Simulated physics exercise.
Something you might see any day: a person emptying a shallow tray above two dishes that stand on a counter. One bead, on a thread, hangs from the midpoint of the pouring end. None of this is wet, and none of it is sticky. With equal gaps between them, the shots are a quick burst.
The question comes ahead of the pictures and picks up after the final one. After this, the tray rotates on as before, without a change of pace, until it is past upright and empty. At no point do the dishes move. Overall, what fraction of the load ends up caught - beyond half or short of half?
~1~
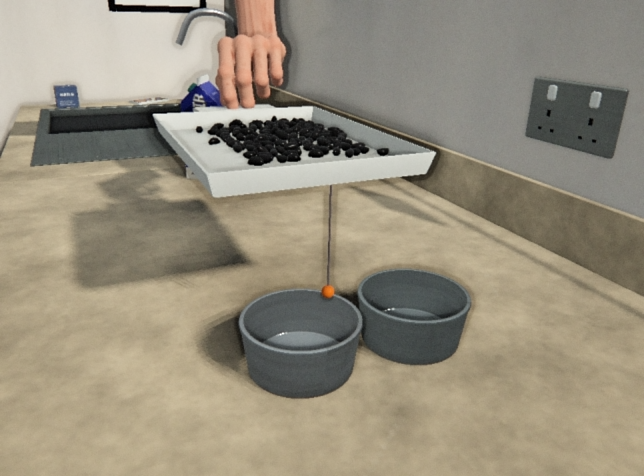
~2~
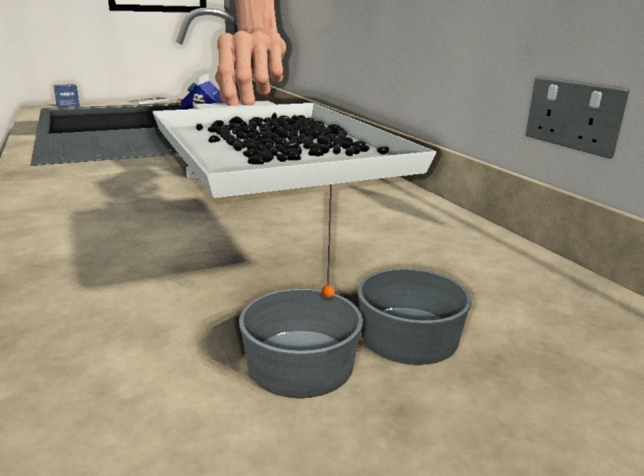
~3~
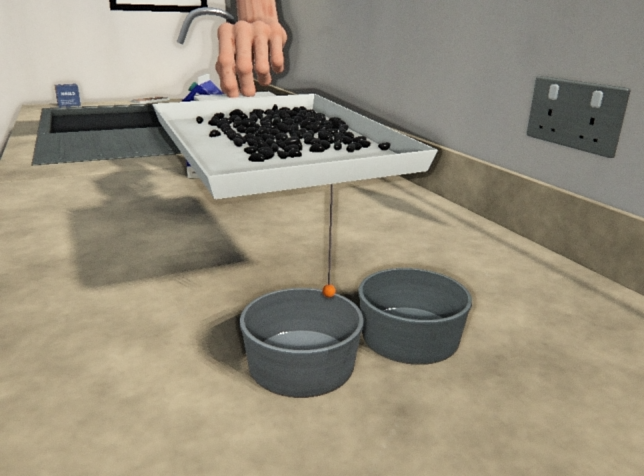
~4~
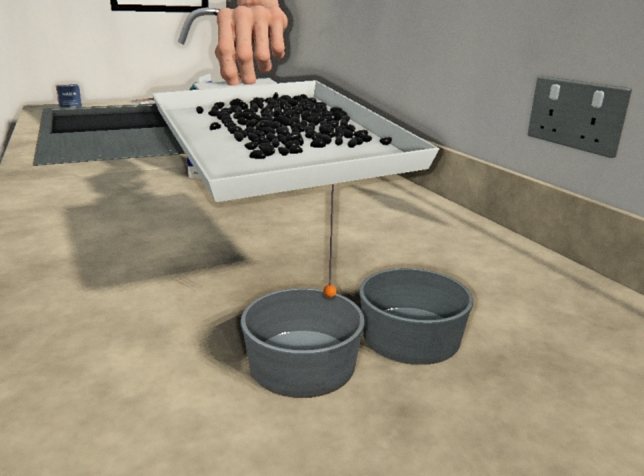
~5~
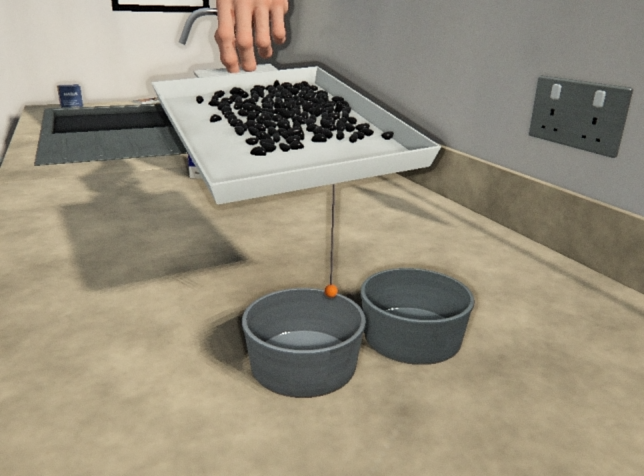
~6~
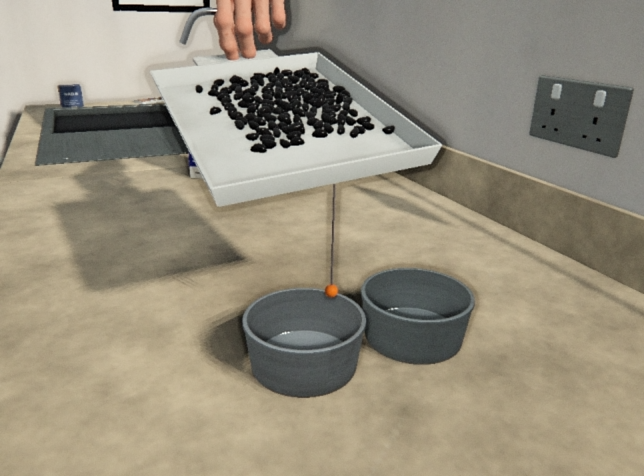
I expect the dishes to receive the lesser amount.
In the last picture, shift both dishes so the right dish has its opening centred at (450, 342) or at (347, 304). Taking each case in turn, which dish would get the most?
The first try favours the leftmost one, and the second try favours the leftmost one.
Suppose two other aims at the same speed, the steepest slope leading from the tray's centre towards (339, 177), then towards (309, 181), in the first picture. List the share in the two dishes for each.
About 40 and 20 per cent.
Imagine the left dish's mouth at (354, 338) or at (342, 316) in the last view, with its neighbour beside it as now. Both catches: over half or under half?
So that's a lesser portion the first time round, a lesser portion the second.
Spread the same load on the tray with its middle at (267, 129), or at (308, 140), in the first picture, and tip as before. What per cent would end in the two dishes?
Respectively 40 and 30 per cent.
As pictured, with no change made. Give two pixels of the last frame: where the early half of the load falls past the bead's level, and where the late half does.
Points: About (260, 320), then about (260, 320).
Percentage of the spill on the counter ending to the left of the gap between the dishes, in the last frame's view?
I'd put it at around 90 per cent.
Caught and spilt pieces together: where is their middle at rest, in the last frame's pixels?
Centre at rest: Close to (256, 393).
Soon, tray tipped steeply; nearly all on the tray; a stray few outside both; a stray few in the air.
A while on, tray tipped right over; about a third on the tray; a small part in the left dish; about a quarter outside both; about a quarter in the air.
Towards the end, tray tipped past a quarter turn; about a third in the left dish; about two thirds outside both.
Finally, tray tipped past a quarter turn; about a third in the left dish; none in the right dish; about two thirds outside both.
